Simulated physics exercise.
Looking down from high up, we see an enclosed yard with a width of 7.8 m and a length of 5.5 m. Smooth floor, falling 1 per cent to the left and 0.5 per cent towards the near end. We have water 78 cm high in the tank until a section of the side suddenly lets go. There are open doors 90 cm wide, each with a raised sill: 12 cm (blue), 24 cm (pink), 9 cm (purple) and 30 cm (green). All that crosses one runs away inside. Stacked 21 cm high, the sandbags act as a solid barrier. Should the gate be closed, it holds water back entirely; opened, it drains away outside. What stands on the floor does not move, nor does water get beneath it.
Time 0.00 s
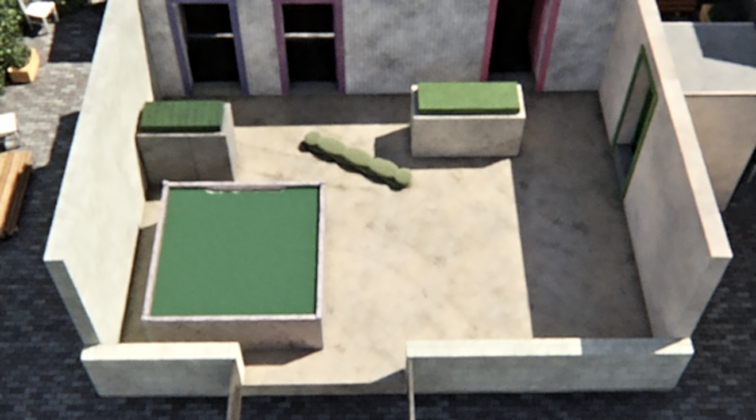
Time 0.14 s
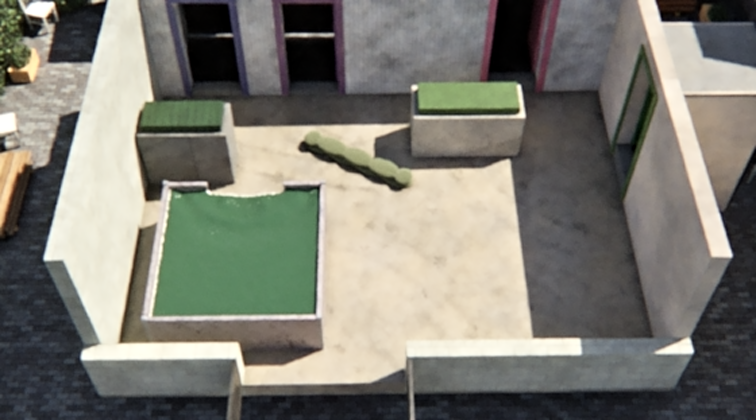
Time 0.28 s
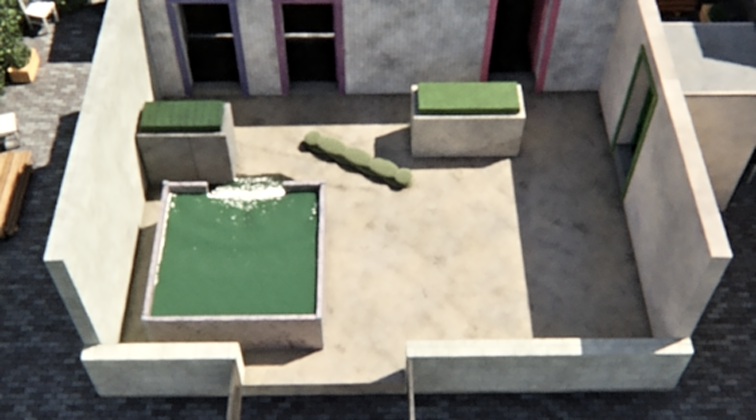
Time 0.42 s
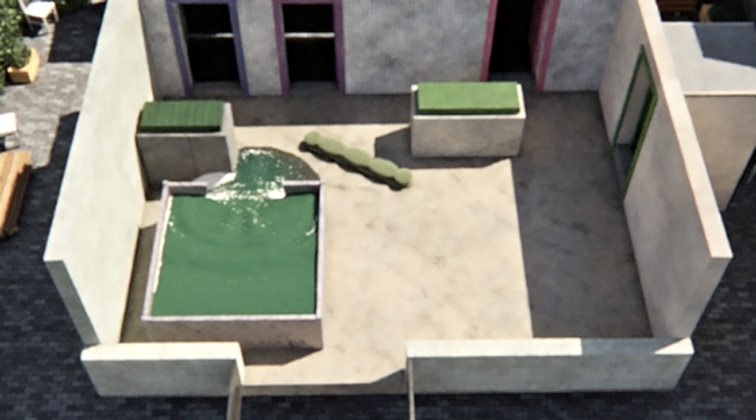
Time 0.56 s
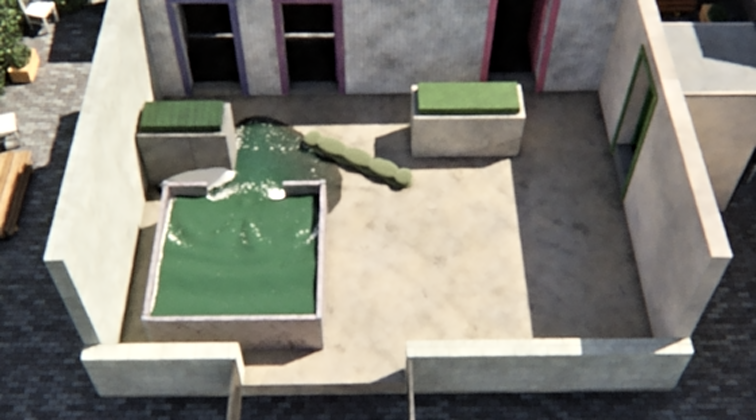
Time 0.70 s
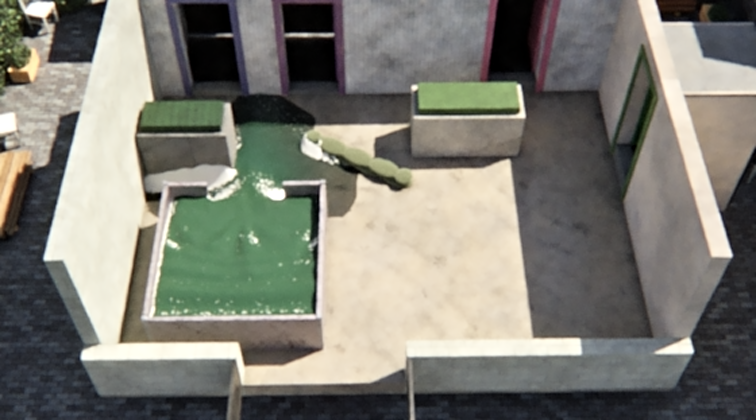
In a walled yard seen from above, green water in a square tank began pouring through a gap on its far side, then spread across the floor toward the back wall and the sandbags.
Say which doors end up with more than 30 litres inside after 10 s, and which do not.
Blue door more than 30 litres inside, pink door not more than 30 litres inside, purple door more than 30 litres inside, green door not more than 30 litres inside.
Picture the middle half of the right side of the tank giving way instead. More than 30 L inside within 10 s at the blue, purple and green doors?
Then it goes blue fine, purple fine, green fine.
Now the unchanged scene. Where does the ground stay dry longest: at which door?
It's the green door that comes last.
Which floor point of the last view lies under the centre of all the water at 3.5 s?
(255, 229).
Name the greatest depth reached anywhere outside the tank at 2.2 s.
About 42 cm at most.
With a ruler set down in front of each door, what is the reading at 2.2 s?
Blue 22 cm, pink 0 cm, purple 34 cm, green 0 cm.
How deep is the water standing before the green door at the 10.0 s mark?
Around 5.5 cm deep.
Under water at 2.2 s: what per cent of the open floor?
Near 35 per cent is wet.
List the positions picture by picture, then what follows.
Still water, 78 cm deep, in the tank at (239, 250), in the first frame.
Water pours out on the tank's far side and has run 0.6 m, to a hidden place; typically 12 cm deep outside, 78 cm at the tank's back, in the second frame.
The front is at (286, 181), 0.9 m from the gap on the tank's far side; 1.0 m2 of floor is under water; 78 cm left at the back of the tank, in the third frame.
Water pours out on the tank's far side and has run 1.5 m, to (274, 151); typically 13 cm deep outside, 78 cm at the tank's back, in the fourth frame.
The front is at (266, 121), 2.2 m from the gap on the tank's far side; 3.5 m2 of floor is under water; 78 cm left at the back of the tank, in the fifth frame.
The front is at (274, 96), 2.8 m from the gap on the tank's far side; 4.6 m2 of floor is under water; 73 cm left at the back of the tank, in the sixth frame.
After 1.4 s water covers 20 % of the floor and is deepest (50 cm) near (224, 185); blue door 22 cm at the sill, 13 L in, pink door not reached, purple door 31 cm at the sill, 41 L in, green door not reached.
After 2.2 s water covers 35 % of the floor and is deepest (42 cm) near (224, 185); blue door 22 cm at the sill, 45 L in, pink door not reached, purple door 34 cm at the sill, 198 L in, green door not reached.
After 3.5 s water covers 55 % of the floor and is deepest (33 cm) near (153, 161); blue door 17 cm at the sill, 87 L in, pink door 3 cm at the sill, 0 L in, purple door 26 cm at the sill, 406 L in, green door not reached.
After 6.0 s water covers 85 % of the floor and is deepest (24 cm) near (116, 371); blue door 13 cm at the sill, 104 L in, pink door 7 cm at the sill, 0 L in, purple door 20 cm at the sill, 626 L in, green door 4 cm at the sill, 0 L in.
After 10.0 s water covers 95 % of the floor and is deepest (16 cm) near (116, 371); blue door 11 cm at the sill, 113 L in, pink door 7 cm at the sill, 0 L in, purple door 12 cm at the sill, 732 L in, green door 6 cm at the sill, 0 L in.
